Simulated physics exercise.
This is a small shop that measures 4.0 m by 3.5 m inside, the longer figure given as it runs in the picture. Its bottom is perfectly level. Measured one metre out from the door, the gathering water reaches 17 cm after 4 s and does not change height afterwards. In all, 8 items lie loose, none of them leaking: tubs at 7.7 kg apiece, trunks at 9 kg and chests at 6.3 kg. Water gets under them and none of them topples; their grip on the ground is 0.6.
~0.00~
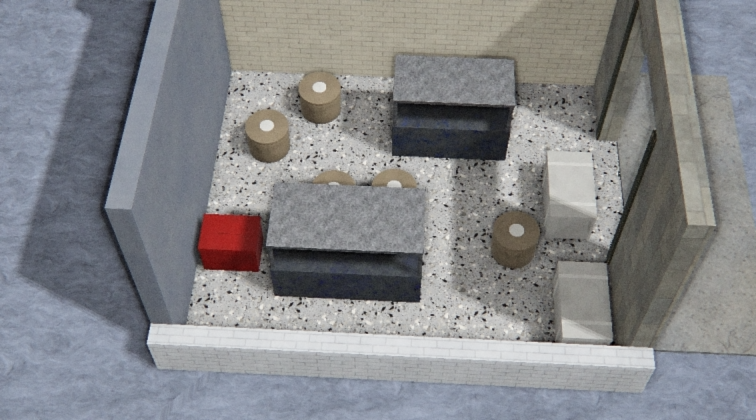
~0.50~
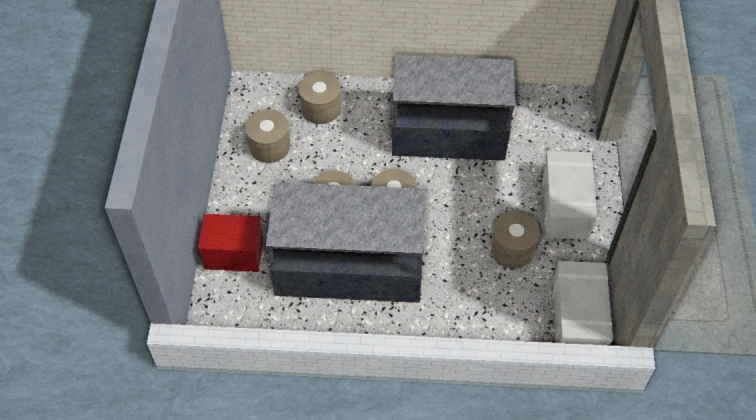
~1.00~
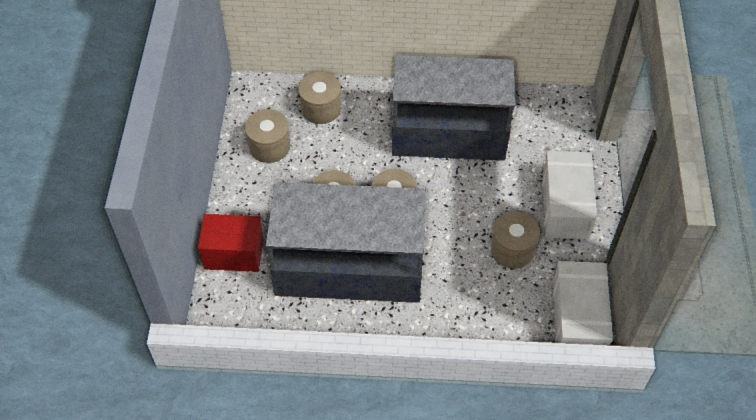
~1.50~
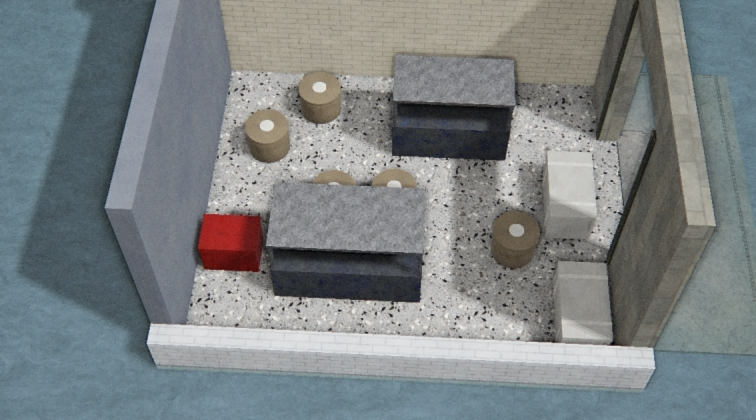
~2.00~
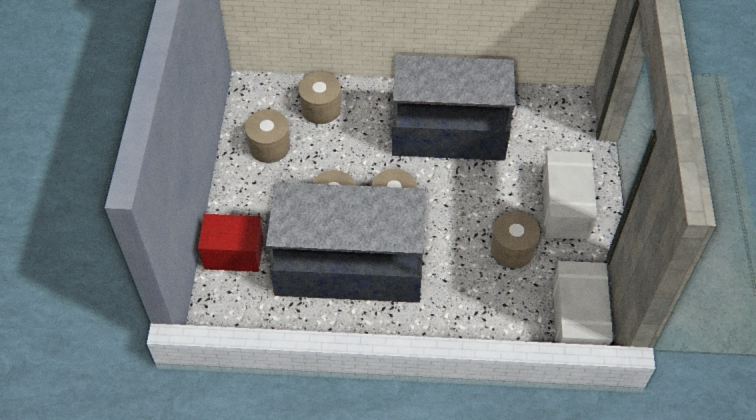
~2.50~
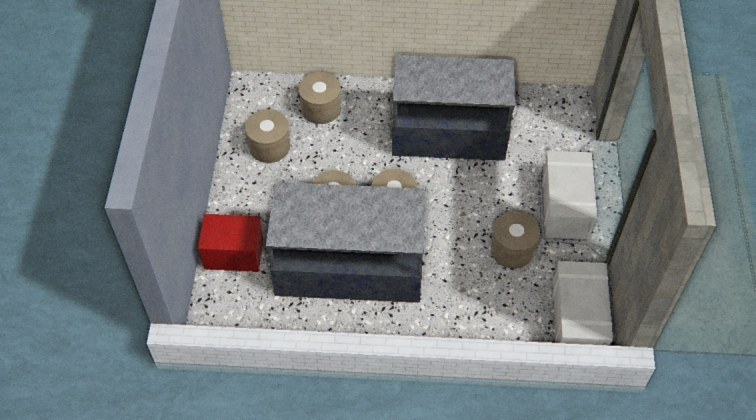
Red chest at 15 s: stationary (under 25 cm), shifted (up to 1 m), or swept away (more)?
Shifted.
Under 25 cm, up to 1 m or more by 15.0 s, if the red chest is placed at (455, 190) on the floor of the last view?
It gets carried off.
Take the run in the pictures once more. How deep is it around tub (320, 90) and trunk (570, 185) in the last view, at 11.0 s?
I'd put it at 10 cm and 8 cm respectively.
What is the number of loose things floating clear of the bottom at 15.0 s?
The number is 8.
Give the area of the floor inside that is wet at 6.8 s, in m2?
My estimate is roughly 11.0 m2.
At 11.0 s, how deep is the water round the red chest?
I'd say around 12 cm.
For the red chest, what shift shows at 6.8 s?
About 0 cm out of place.
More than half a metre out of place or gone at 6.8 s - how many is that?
My count gives 4.
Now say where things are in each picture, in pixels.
The red chest at (229, 232), on the bottom; 0.0 m2 under water; 0 of 8 have shifted, in the first frame.
The red chest at (229, 232) rests on the ground; 0.0 m2 under water; 0 of 8 have shifted, in the second frame.
The red chest at (229, 232) rests on the ground; 0.0 m2 under water; 0 of 8 have shifted, in the third frame.
The red chest at (229, 232) rests on the ground; water covers 0.0 m2; 0 of 8 have shifted, in the fourth frame.
The red chest at (229, 232) rests on the ground; 0.0 m2 under water; 0 of 8 have shifted, in the fifth frame.
The red chest at (229, 232), on the bottom; water covers 0.3 m2; 0 of 8 have shifted, in the sixth frame.
After 3.5 s the red chest is near (229, 232), 0.0 m from its start, aground; 0 afloat.
After 6.8 s the red chest is near (229, 232), 0.0 m from its start, aground; 3 afloat.
After 11.0 s the red chest is near (240, 216), 0.2 m from its start, afloat; 8 afloat.
After 15.0 s the red chest is near (245, 289), 0.7 m from its start, afloat; 8 afloat.
